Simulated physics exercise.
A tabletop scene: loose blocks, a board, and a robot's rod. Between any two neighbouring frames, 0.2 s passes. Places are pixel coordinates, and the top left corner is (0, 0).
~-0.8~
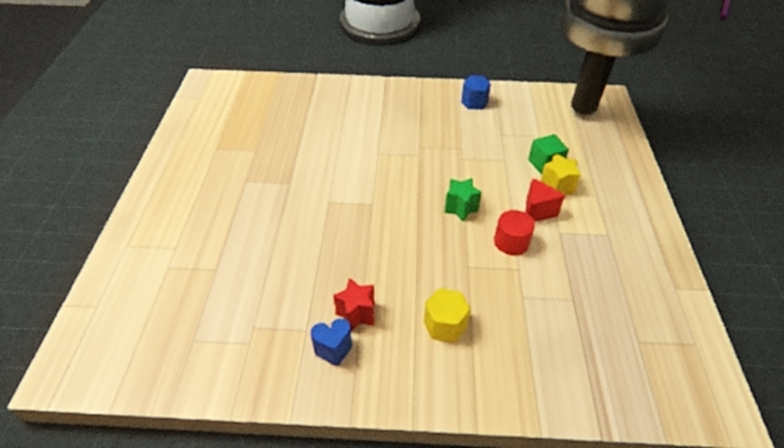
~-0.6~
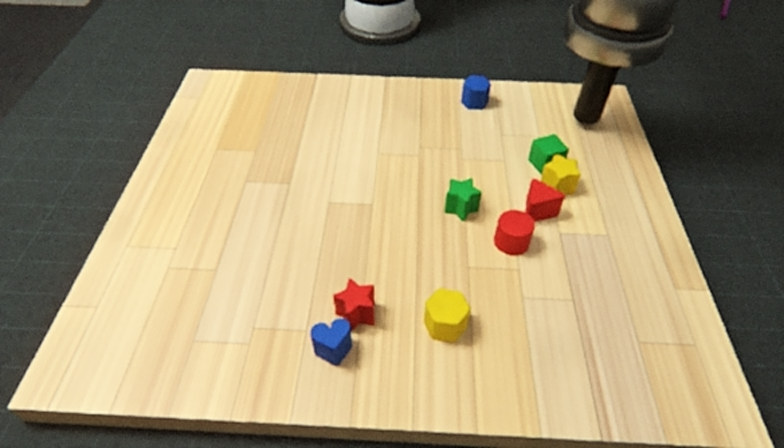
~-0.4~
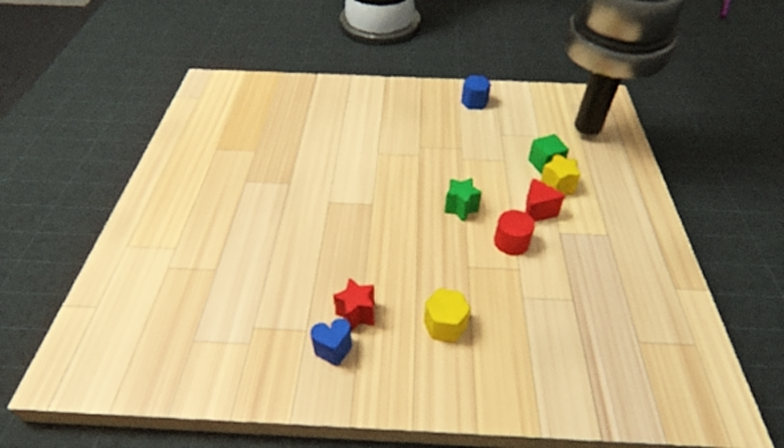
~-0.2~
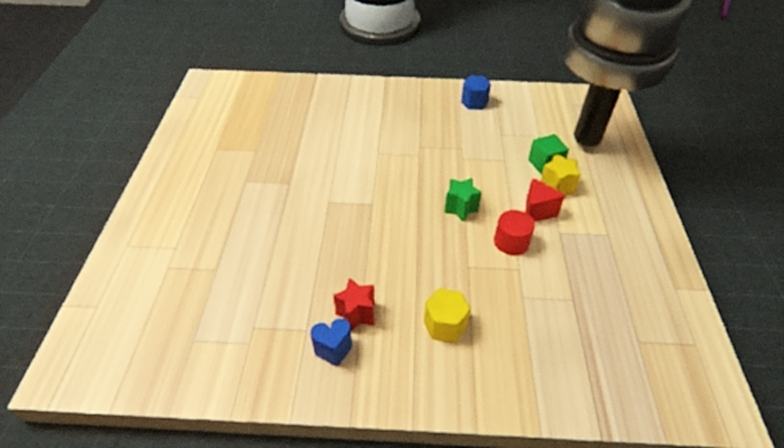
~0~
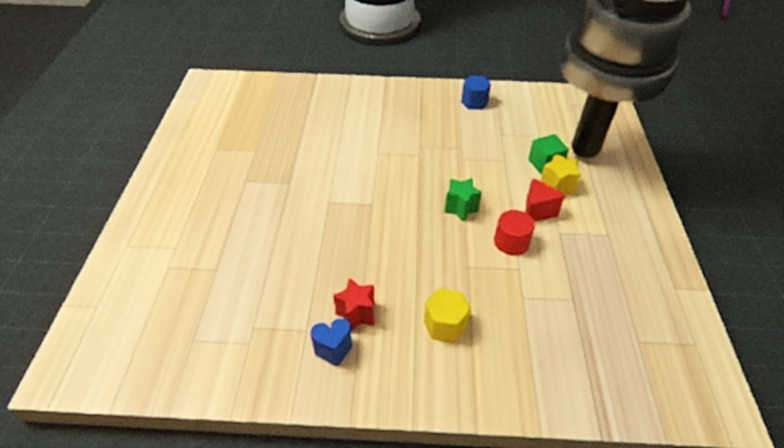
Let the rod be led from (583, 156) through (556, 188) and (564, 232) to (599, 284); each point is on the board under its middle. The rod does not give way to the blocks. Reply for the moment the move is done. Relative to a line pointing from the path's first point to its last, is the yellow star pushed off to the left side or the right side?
That block drifts right.
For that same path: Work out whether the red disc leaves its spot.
Once the rod is done, the red disc is in a new spot.
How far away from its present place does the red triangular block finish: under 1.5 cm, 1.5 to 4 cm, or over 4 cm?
Travel: Beyond 4 cm.
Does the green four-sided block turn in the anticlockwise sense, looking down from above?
I expect not.
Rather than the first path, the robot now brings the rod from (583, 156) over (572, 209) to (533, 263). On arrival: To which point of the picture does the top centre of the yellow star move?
In the picture, it is at (549, 180).
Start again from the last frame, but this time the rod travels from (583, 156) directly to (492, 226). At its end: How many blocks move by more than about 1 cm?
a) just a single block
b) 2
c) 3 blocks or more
c (3 blocks or more)
On the path given first. One third of the way, rod (558, 180); red triangular block (536, 202); green four-sided block (540, 146), turned 50° clockwise; yellow star (552, 185).
Two thirds of the way, rod (568, 226); red disc (498, 240); red triangular block (512, 220), turned 55° clockwise; green four-sided block (540, 146), turned 50° clockwise; yellow star (544, 220), turned 50° clockwise.
At the end, rod (602, 277); red disc (498, 240); red triangular block (512, 220), turned 55° clockwise; green four-sided block (540, 146), turned 50° clockwise; yellow star (545, 222), turned 65° clockwise.
